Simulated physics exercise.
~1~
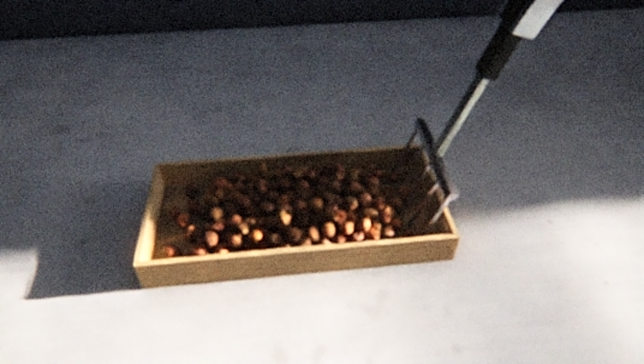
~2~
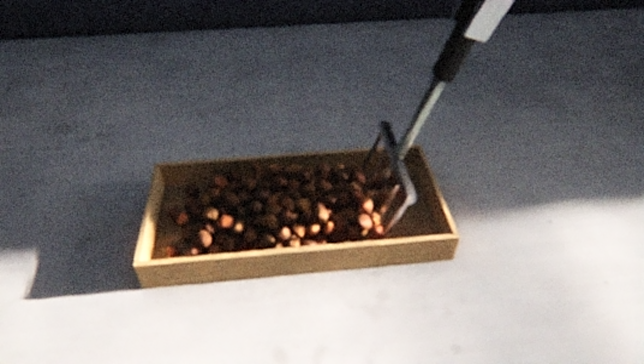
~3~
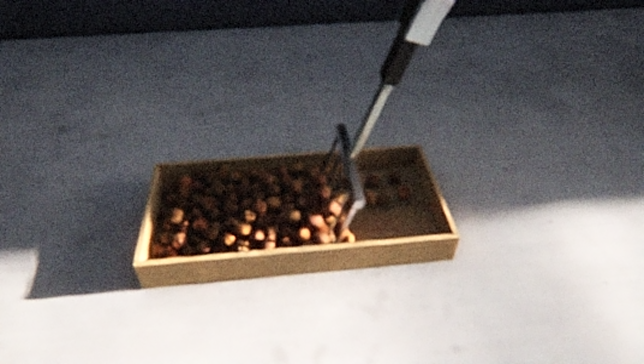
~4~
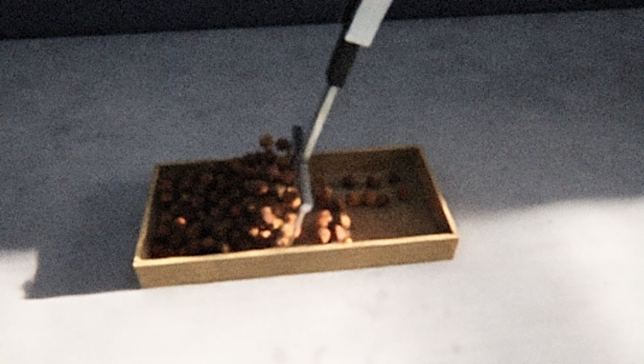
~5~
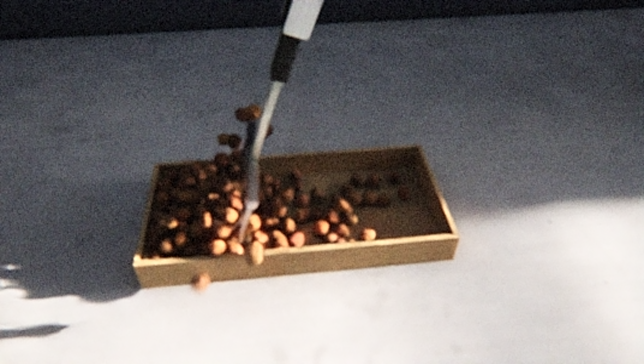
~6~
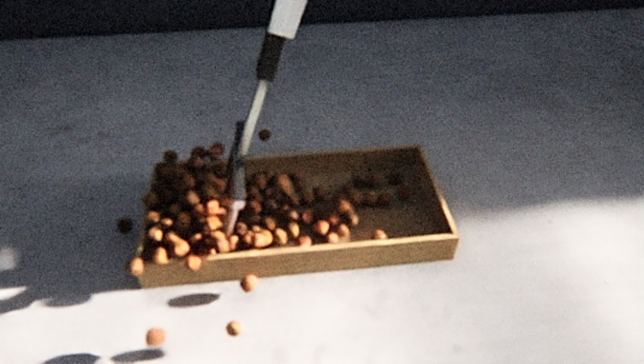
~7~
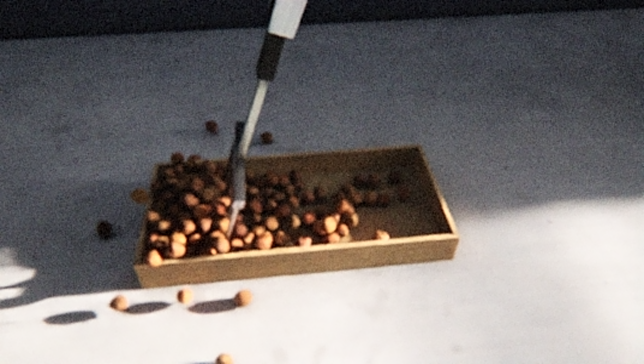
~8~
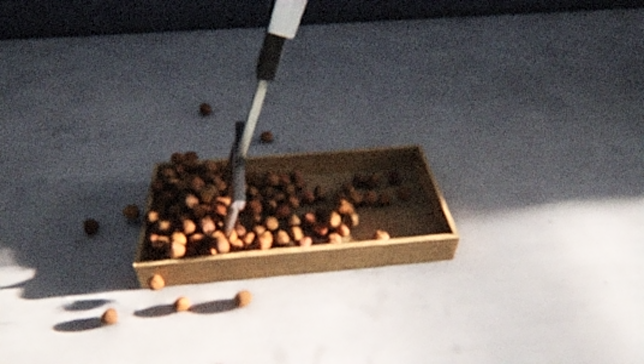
A dark metal fork, held from above by a white and black arm, stands at the right end of a shallow wooden tray of brown hazelnuts on a grey table, seen from above at an angle, with bright light across the front. It sweeps left through the tray, pushing the nuts into a heap and leaving the right side mostly bare. Some slip back behind it as others spill over the edges. The fork stops left of centre, and the strays scatter and settle around the tray, while most nuts remain piled inside.
